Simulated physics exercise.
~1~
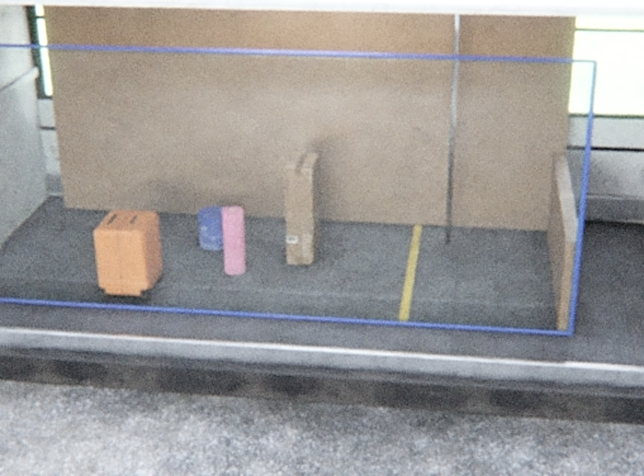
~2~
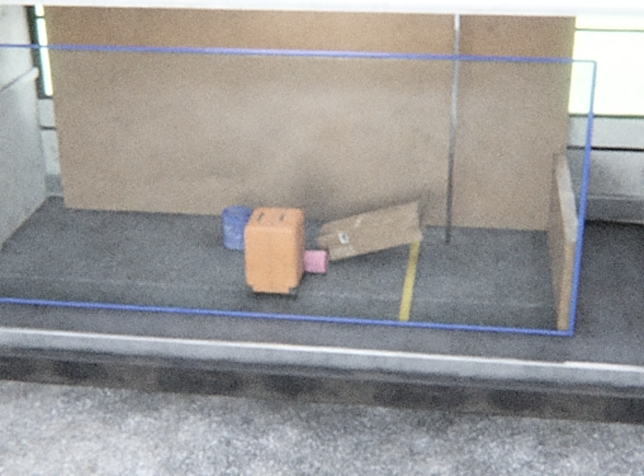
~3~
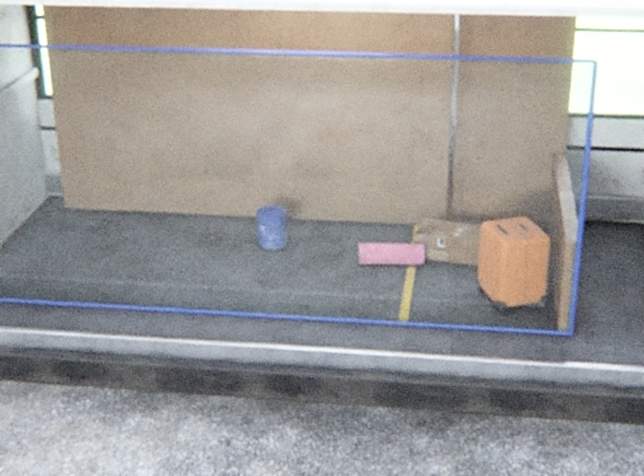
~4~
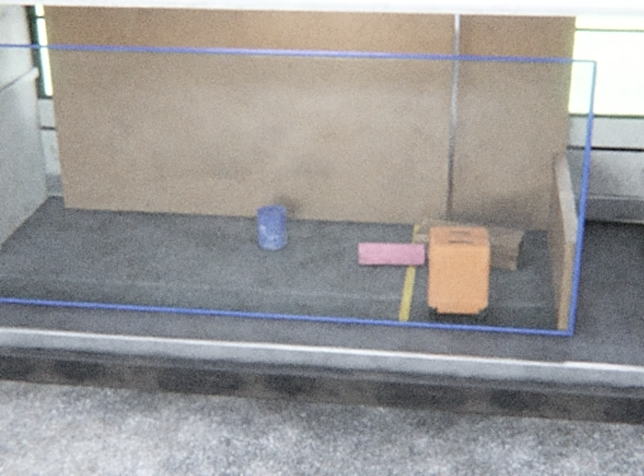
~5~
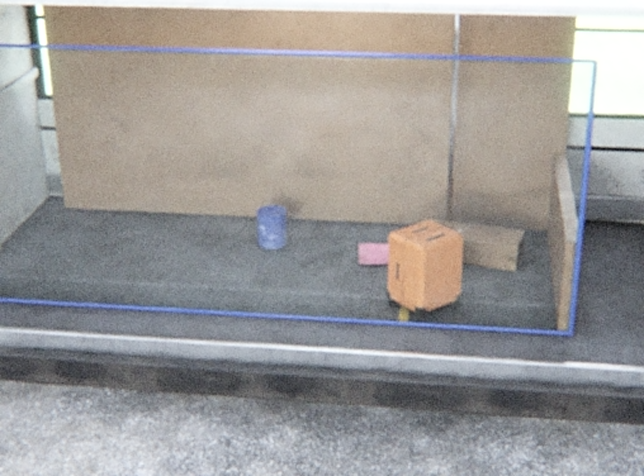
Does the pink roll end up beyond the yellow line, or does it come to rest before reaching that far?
It comes to rest before the yellow line, lying on its side with its middle on the left of the line and one end hidden behind the orange case.
